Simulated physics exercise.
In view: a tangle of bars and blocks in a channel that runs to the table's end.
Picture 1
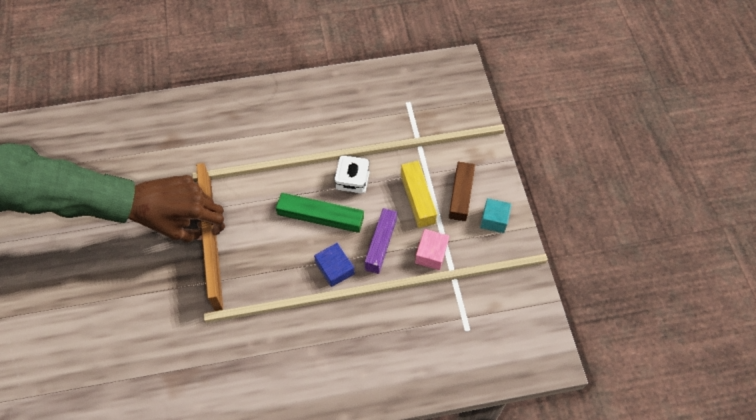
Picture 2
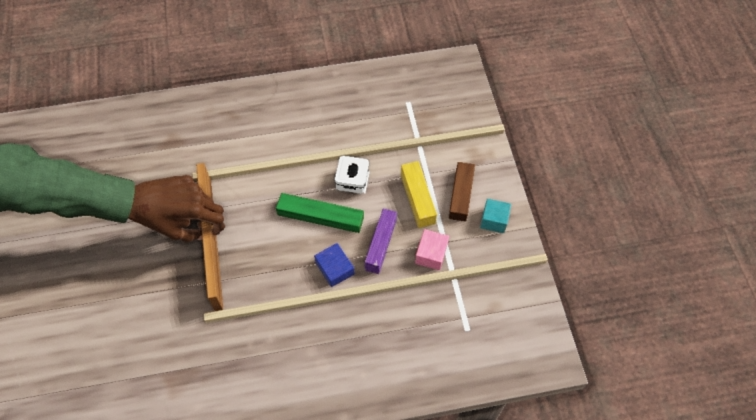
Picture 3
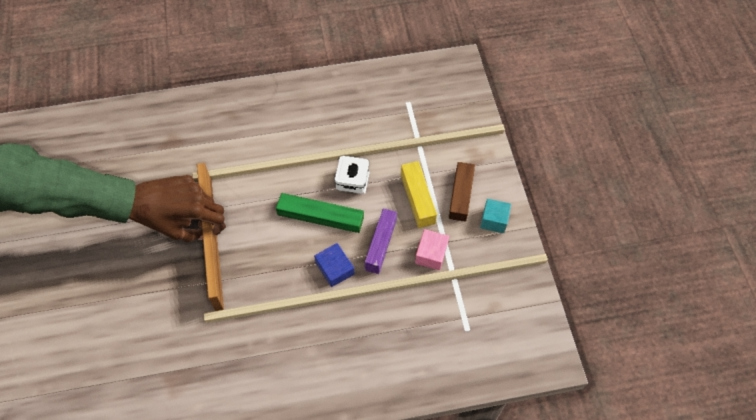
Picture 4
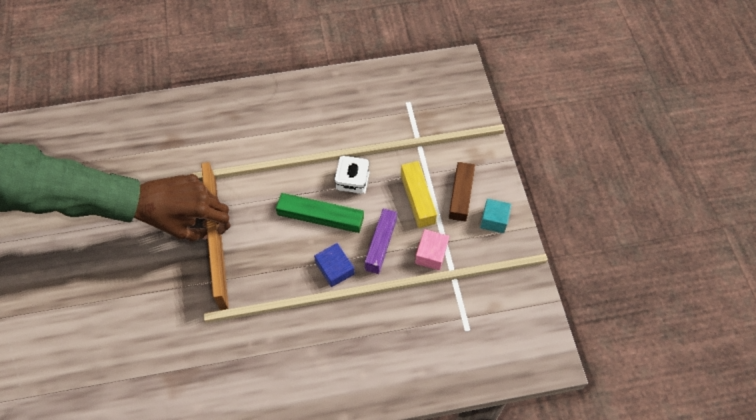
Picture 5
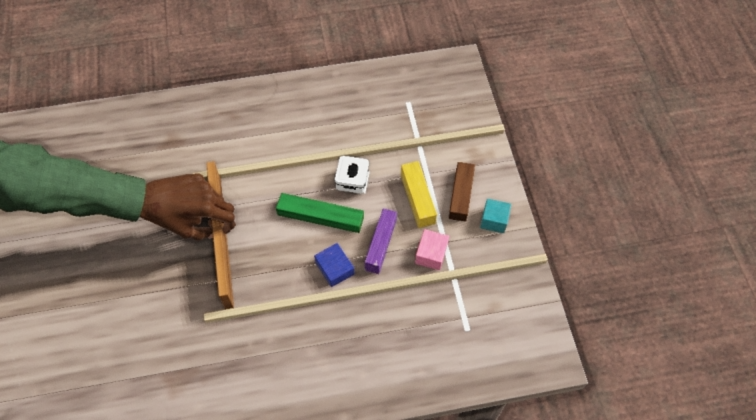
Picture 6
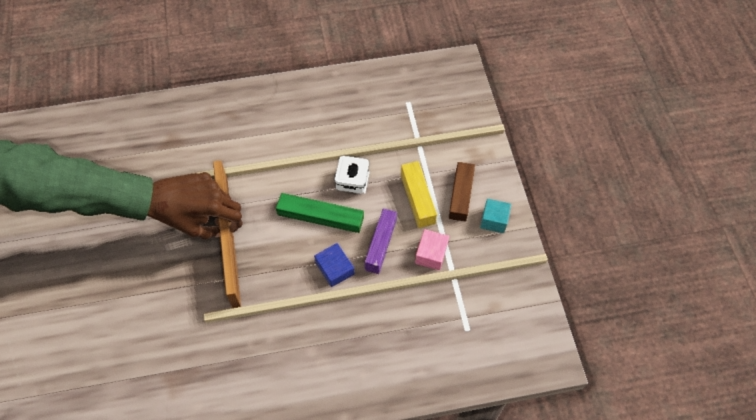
On a wooden tabletop, a hand in a green sleeve held an orange board still behind scattered colourful bars and blocks, then slid it slightly to the right between two thin rails, touching none of them.
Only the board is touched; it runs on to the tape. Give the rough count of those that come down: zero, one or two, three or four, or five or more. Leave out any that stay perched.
The number that fall off is zero.
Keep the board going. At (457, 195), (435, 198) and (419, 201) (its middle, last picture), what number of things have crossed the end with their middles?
It would be 1, 0 and 0.
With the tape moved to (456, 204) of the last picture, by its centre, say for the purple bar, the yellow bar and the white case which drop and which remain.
The purple bar is kept, the yellow bar holds on, the white case survives.
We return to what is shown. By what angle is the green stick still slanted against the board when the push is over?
Some 20 degrees.
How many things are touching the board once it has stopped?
It touches 3.
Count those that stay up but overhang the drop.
It comes to 1.
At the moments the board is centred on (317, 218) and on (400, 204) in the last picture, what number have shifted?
By then 3, and 7.
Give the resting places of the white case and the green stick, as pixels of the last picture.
First (436, 151), then (458, 200).
Soon after, none off yet; turquoise block at rest near (496, 216); brown stick at rest near (462, 191); pink block at rest near (432, 250).
In the end, the number that fall off is zero.
